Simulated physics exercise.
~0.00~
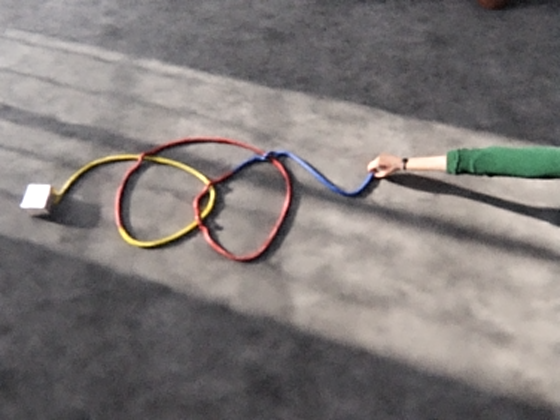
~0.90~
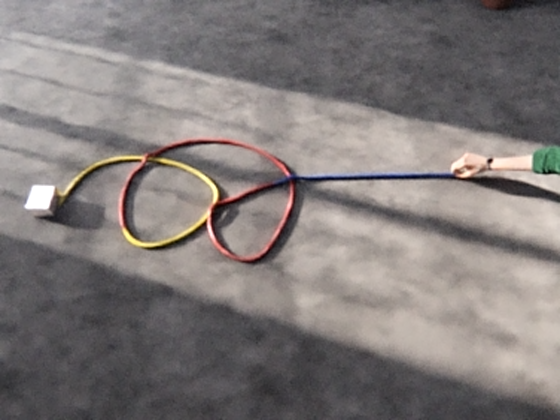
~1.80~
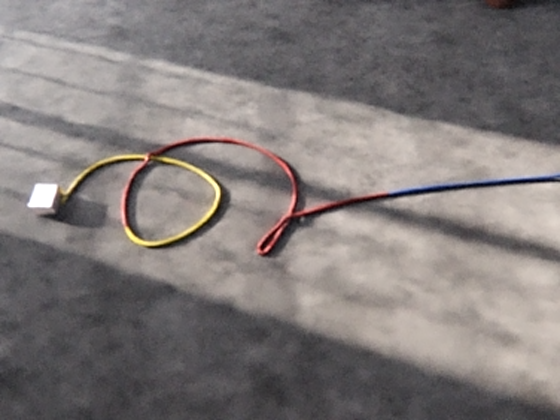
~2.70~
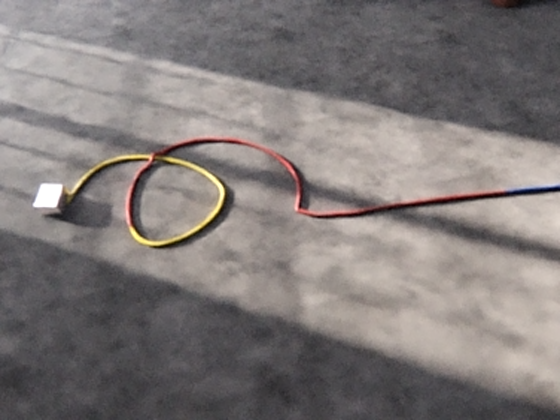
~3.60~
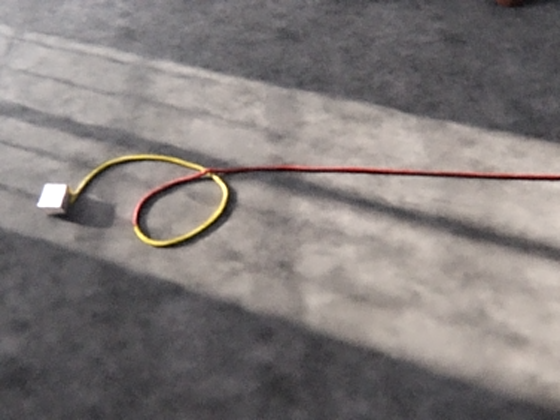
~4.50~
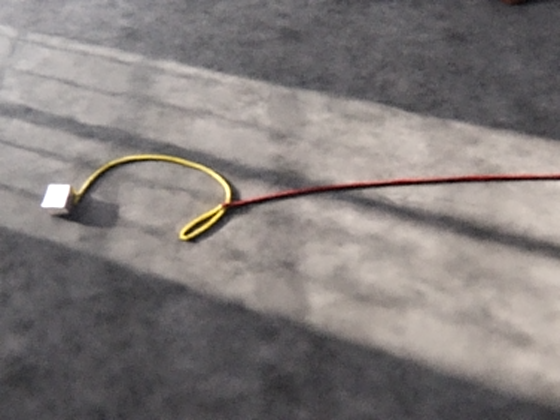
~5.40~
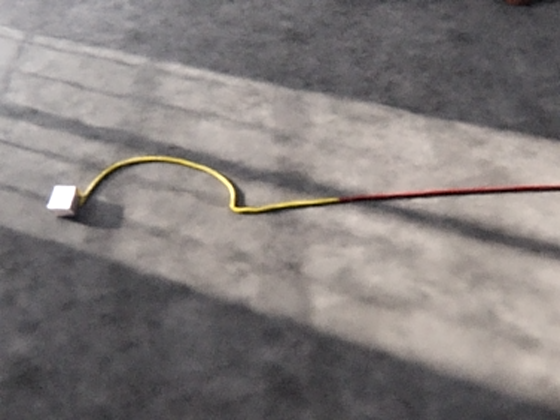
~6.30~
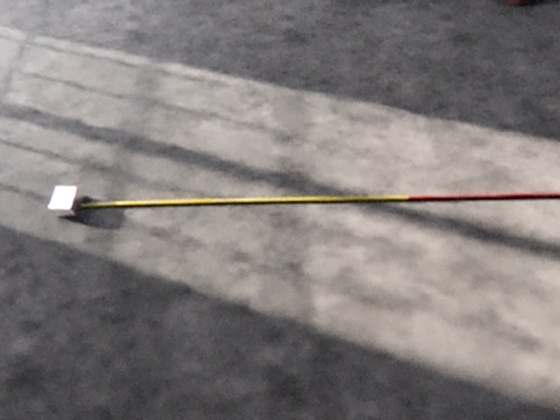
A hand in a green sleeve holds the blue right end of a rope on a grey, sunlit floor seen from above. The rope lies in two overlapping loops, its middle red and its left part yellow, with the left end tied at a small white block. The hand pulls to the right and leaves view as the blue part tightens and the right loop shrinks to nothing. The left loop then narrows and opens out, leaving a yellow bend. Finally the bend straightens, and the yellow and red rope stretches in a straight line, without a knot in sight.
